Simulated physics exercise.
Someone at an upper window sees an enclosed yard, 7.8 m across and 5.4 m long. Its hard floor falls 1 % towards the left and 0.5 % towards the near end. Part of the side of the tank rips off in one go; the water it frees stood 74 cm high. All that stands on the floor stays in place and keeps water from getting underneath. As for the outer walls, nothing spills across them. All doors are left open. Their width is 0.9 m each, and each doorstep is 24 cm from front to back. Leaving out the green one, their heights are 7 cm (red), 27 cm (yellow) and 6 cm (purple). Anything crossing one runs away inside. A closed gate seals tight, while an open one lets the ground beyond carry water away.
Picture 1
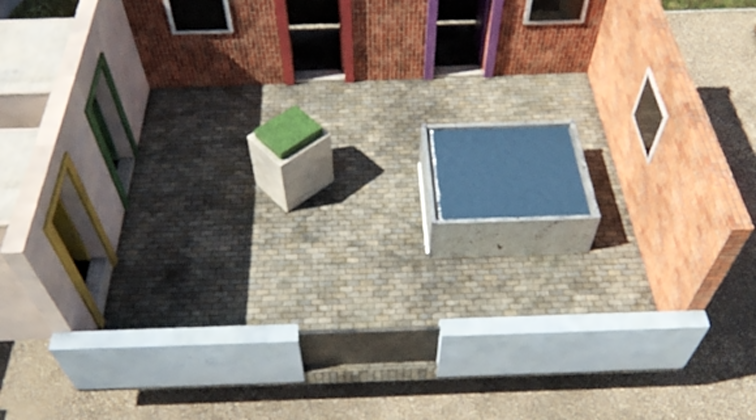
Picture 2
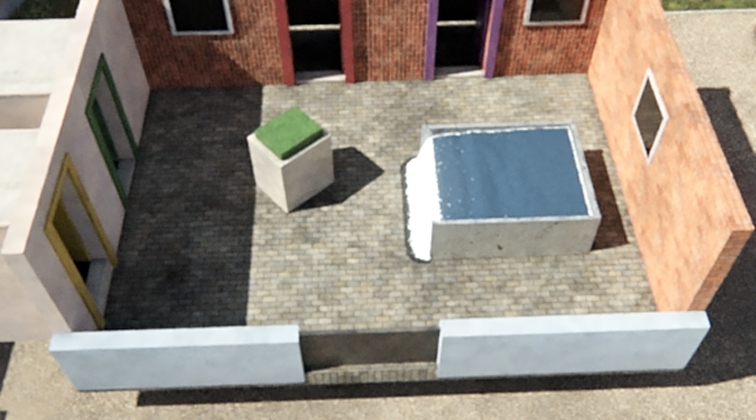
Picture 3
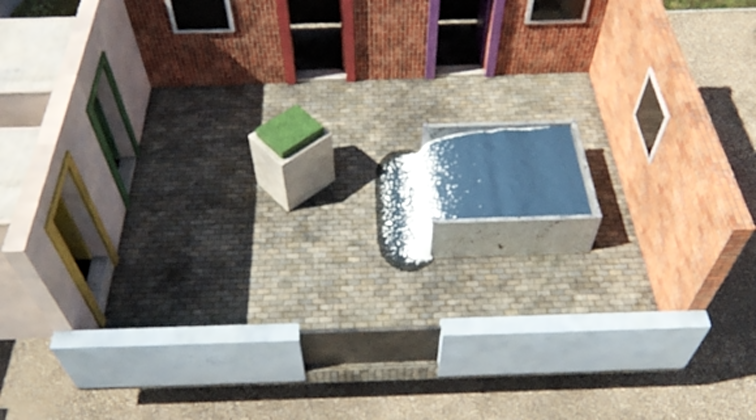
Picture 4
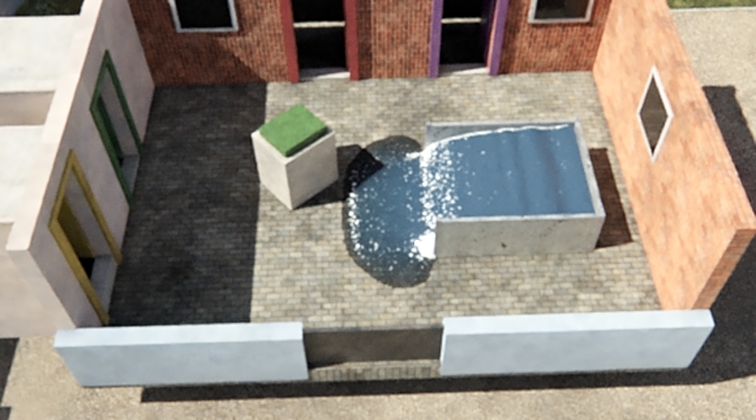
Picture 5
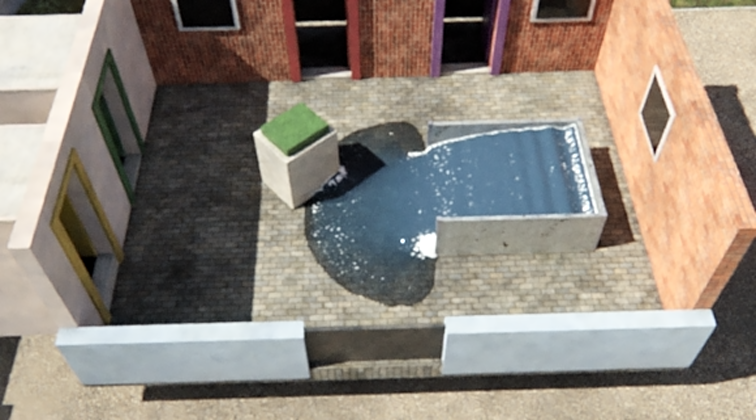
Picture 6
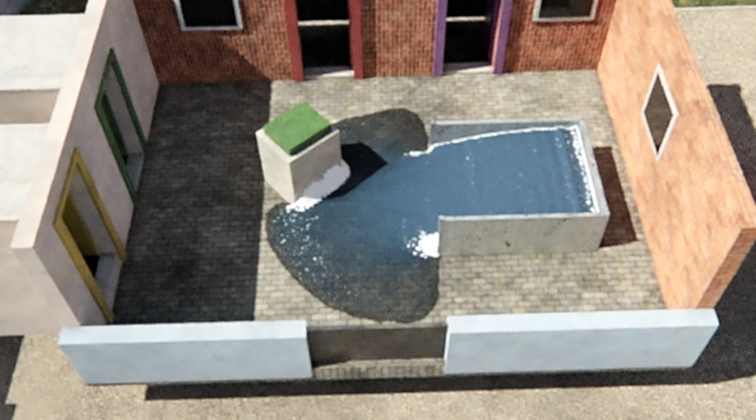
To begin with, still blue water fills a rectangular tank in a walled, paved yard. The tank's left side gives way and white, foaming water bursts onto the paving, then fans out leftwards in a widening dark pool, reaching the base of the grass-topped block as the level in the tank lowers.
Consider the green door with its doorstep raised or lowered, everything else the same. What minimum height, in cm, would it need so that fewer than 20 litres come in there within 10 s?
About 18 cm.
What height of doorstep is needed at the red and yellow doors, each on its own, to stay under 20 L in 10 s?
Roughly 19 cm for the red door and roughly 29 cm for the yellow door.
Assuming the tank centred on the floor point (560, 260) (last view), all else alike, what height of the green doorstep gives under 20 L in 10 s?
New minimum height: Approx. 12.5 cm.
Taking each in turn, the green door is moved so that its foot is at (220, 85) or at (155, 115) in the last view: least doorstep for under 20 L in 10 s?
In turn: Roughly 9.0 cm, roughly 18 cm.
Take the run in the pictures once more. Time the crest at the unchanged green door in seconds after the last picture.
Peak time: About 3.5 s.
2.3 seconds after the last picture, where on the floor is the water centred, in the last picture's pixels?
At about (302, 228).
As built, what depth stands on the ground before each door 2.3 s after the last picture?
Centimetres: Red = 17, green = 8, yellow = 36, purple = 0.
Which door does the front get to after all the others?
That would be the purple door.
Then, 0.7 s after the last picture water covers 40 % of the floor, deepest (44 cm) near (342, 187); it has not reached the green door.
Then, 2.3 s after the last picture water covers 55 % of the floor, deepest (42 cm) near (130, 358); 8 cm at the green door, 1 litre in over its 5 cm doorstep.
Then, 9.3 s after the last picture water covers 100 % of the floor, deepest (12 cm) near (124, 260); 10 cm at the green door, 249 litres in over its 5 cm doorstep.
At the green door as built, the water peaked near 20 cm, 3.7 s after the last picture.
With a doorstep of 16 cm, 29 litres would have come in within the 10 s; with 21.5 cm, 7 litres. So under 20 litres takes about 18 cm.
